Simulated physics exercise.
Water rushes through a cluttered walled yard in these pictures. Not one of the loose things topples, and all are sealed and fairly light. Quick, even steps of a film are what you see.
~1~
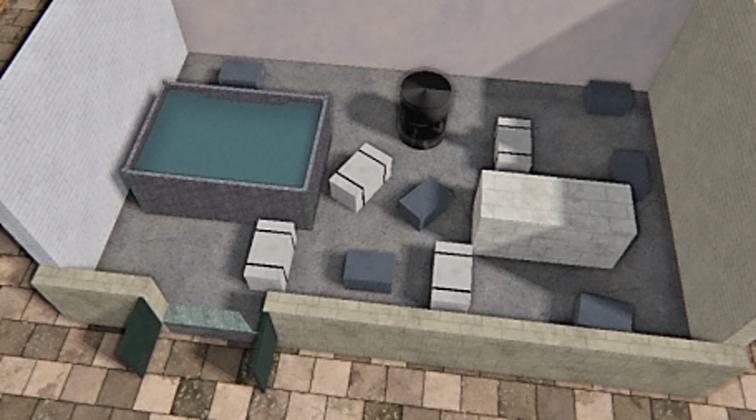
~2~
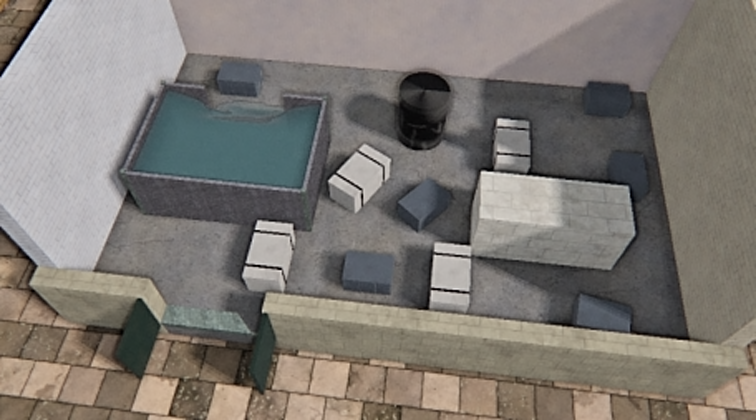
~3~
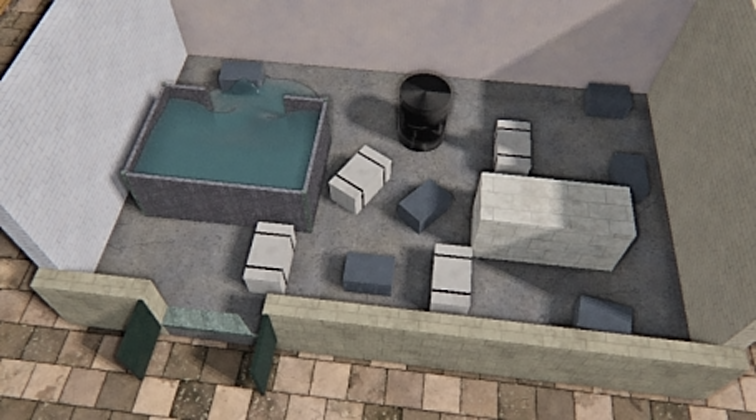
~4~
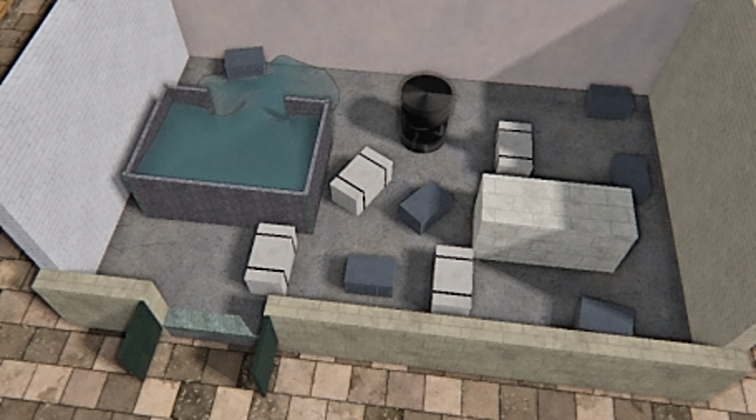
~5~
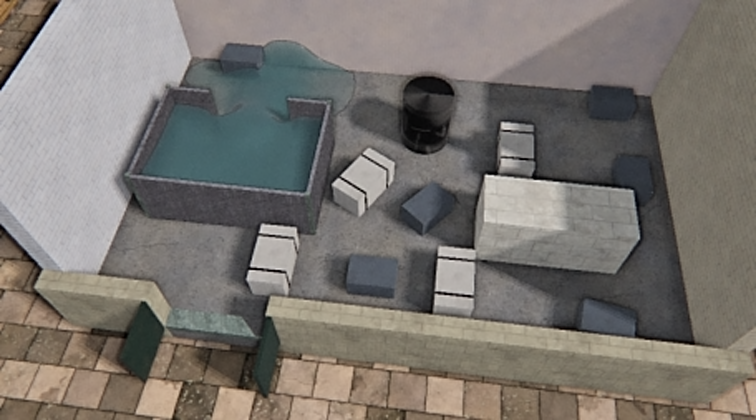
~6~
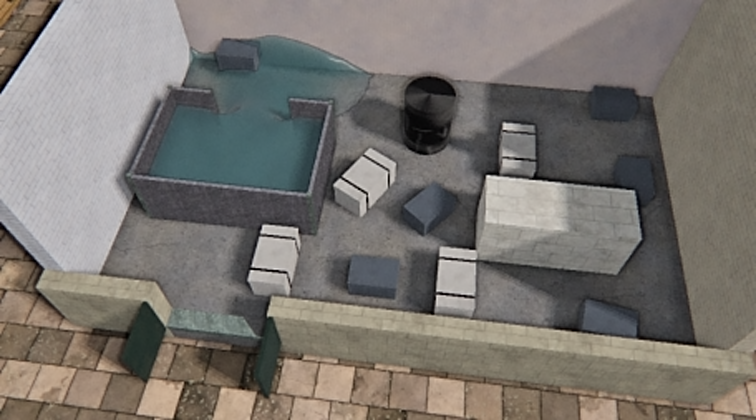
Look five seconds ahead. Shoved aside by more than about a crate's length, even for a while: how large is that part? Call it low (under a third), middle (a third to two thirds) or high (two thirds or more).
Middle.
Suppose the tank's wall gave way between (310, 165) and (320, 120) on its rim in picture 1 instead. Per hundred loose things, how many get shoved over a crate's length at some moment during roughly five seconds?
Estimate: Close to 80 in a hundred.
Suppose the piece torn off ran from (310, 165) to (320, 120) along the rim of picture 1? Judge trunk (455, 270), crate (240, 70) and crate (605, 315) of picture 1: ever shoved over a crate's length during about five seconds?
Working through them in order, the first gets shoved clear, the second not displaced that far and the last gets shoved clear.
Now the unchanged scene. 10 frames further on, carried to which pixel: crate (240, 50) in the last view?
Roughly (202, 93).
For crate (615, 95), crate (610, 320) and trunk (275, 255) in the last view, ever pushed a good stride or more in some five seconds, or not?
Taking them as listed, the first cleared the mark, the next remained nearby, and the last cleared the mark.
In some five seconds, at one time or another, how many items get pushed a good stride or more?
Counting them up gives 4.
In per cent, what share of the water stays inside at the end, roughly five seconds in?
Roughly 98 in a hundred.
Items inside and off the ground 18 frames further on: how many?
By my count, 2.
A moment on, 1 of 10 are well off their spots; 1 afloat.
Next, 1 of 10 are well off their spots; 1 afloat.
Later, 0 of 10 are well off their spots; 2 afloat.
In the end, 4 of 10 are well off their spots, and 4 have been at some point; 4 afloat.
